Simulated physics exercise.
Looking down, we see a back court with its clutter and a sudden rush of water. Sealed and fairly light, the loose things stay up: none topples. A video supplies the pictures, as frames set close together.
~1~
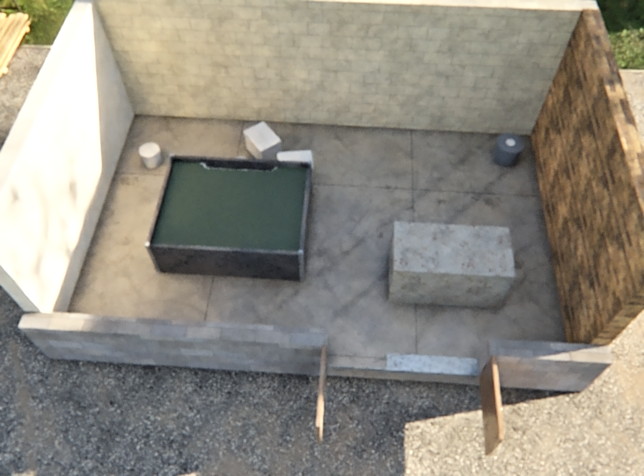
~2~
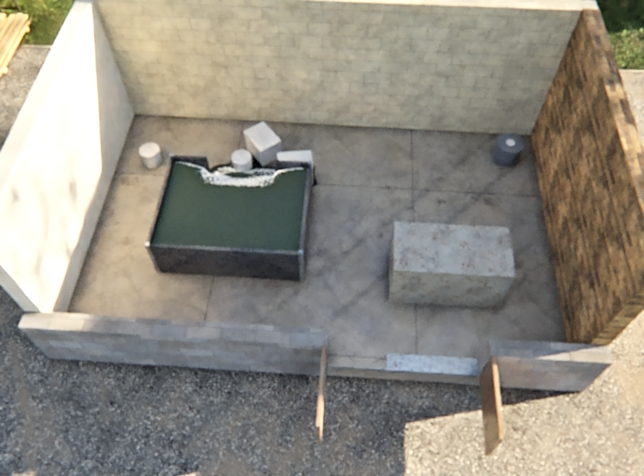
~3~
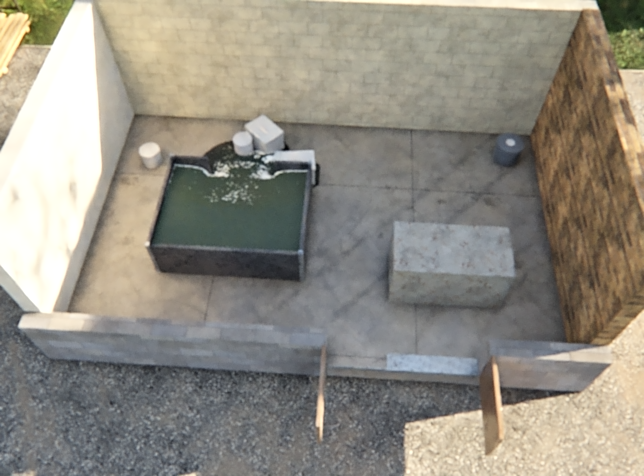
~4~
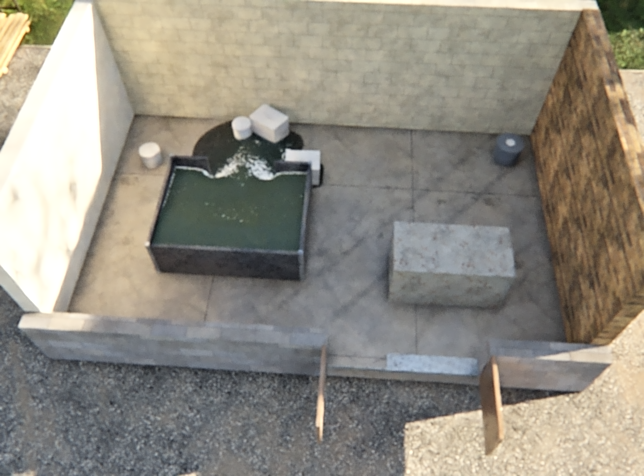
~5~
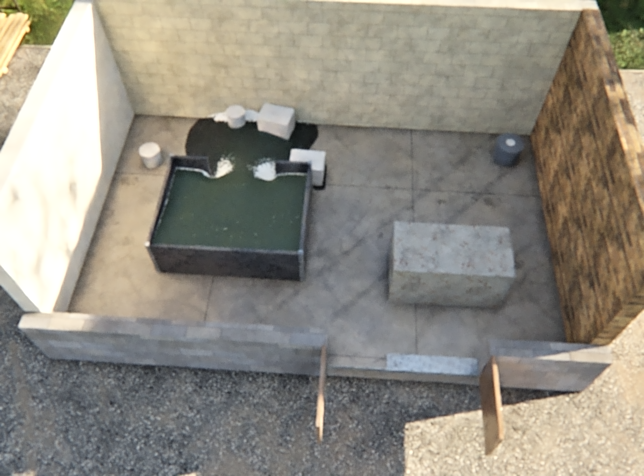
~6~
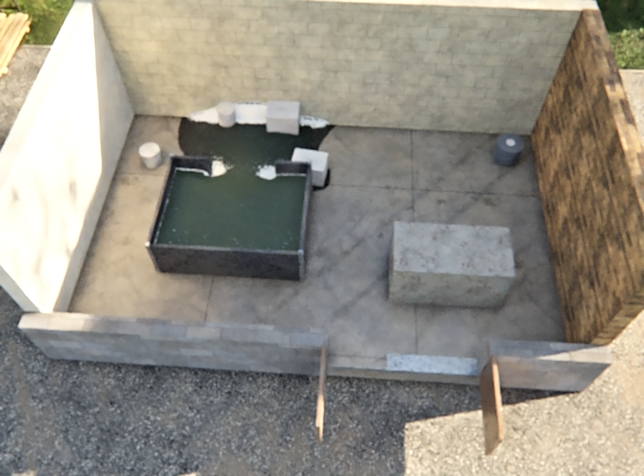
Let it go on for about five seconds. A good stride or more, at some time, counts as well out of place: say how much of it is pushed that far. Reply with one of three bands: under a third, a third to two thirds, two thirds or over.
Two thirds or over.
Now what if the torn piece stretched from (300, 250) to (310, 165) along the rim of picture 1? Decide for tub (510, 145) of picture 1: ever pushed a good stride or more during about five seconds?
As I see it, the answer is covers that distance.
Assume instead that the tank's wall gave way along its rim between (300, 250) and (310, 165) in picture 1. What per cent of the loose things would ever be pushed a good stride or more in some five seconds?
Near 20 in a hundred.
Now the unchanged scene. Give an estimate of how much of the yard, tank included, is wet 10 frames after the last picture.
I'd call it close to 45 per cent.
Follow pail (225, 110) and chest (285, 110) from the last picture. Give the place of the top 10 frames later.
My guess: Roughly (133, 182), then roughly (443, 145).
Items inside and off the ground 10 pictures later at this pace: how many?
Tally: 1.
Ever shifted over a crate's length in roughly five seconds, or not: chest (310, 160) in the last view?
My call: Not that far.
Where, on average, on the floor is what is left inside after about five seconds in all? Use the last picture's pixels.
Centre of the remaining clutter: Around (359, 240).
A moment on, 2 of 5 are well off their spots; 2 afloat.
Next, 2 of 5 are well off their spots; 1 afloat.
Later, 4 of 5 are well off their spots; 3 afloat.
In the end, 4 of 5 are well off their spots, and 4 have been at some point; 3 afloat.
